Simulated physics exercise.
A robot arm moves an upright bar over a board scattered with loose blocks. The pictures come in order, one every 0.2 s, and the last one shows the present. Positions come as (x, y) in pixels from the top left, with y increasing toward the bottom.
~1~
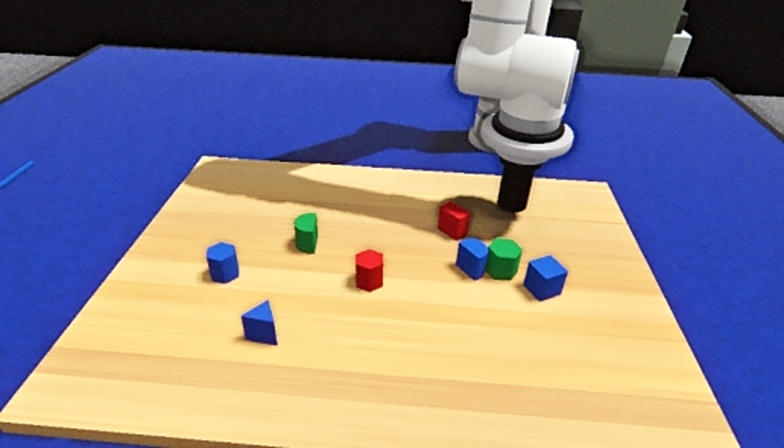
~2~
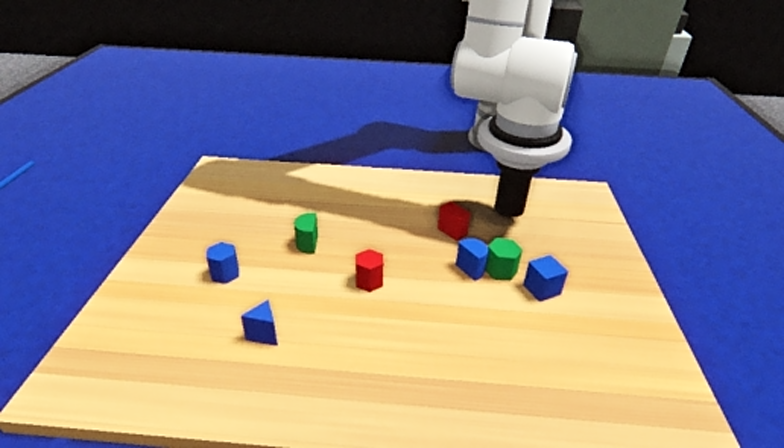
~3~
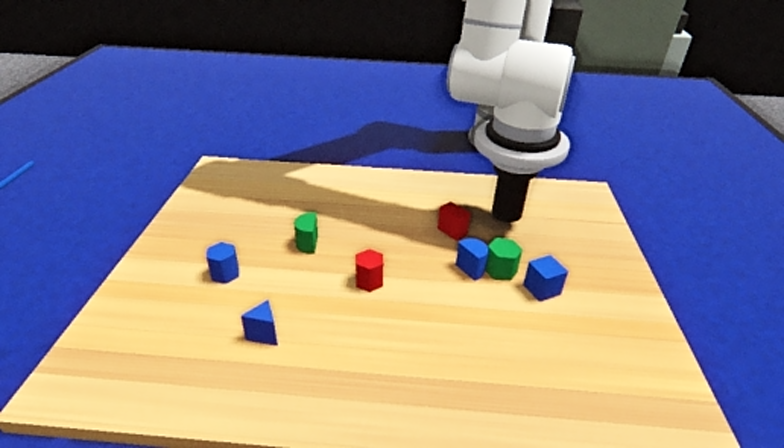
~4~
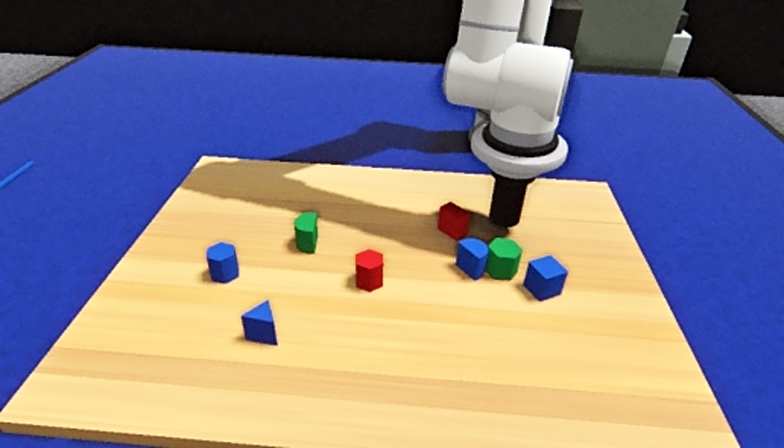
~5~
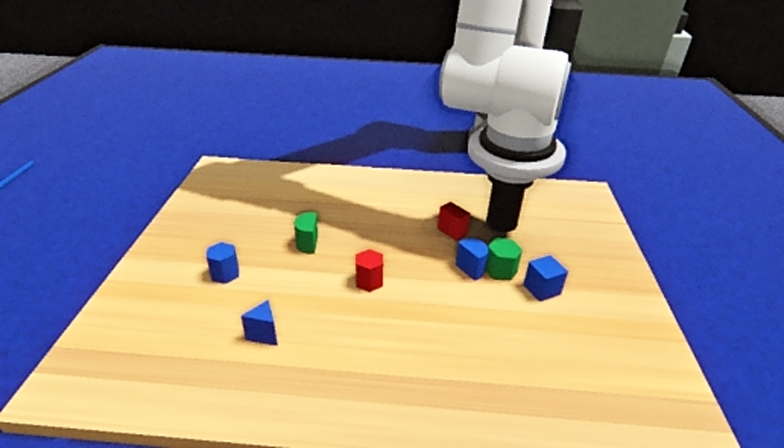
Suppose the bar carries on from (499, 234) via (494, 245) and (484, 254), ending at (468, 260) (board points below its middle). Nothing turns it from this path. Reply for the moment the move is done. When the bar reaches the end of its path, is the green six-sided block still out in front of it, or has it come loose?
Shed along the way.
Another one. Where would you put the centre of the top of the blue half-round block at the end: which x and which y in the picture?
Located at (466, 255).
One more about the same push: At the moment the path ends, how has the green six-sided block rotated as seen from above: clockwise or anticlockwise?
From above, it turns counterclockwise.
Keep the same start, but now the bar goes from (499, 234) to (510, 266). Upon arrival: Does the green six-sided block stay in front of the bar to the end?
Yes, that is what happens.
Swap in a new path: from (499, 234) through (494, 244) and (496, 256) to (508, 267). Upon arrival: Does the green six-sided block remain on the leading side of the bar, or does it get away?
Pushed ahead.
On the path given first. Halfway along, bar at (492, 239); nothing pushed yet.
At the end, bar at (470, 249); red rectangle still; blue half-round block at (466, 255), turned 30° anticlockwise; green six-sided block at (503, 252), turned 35° anticlockwise.
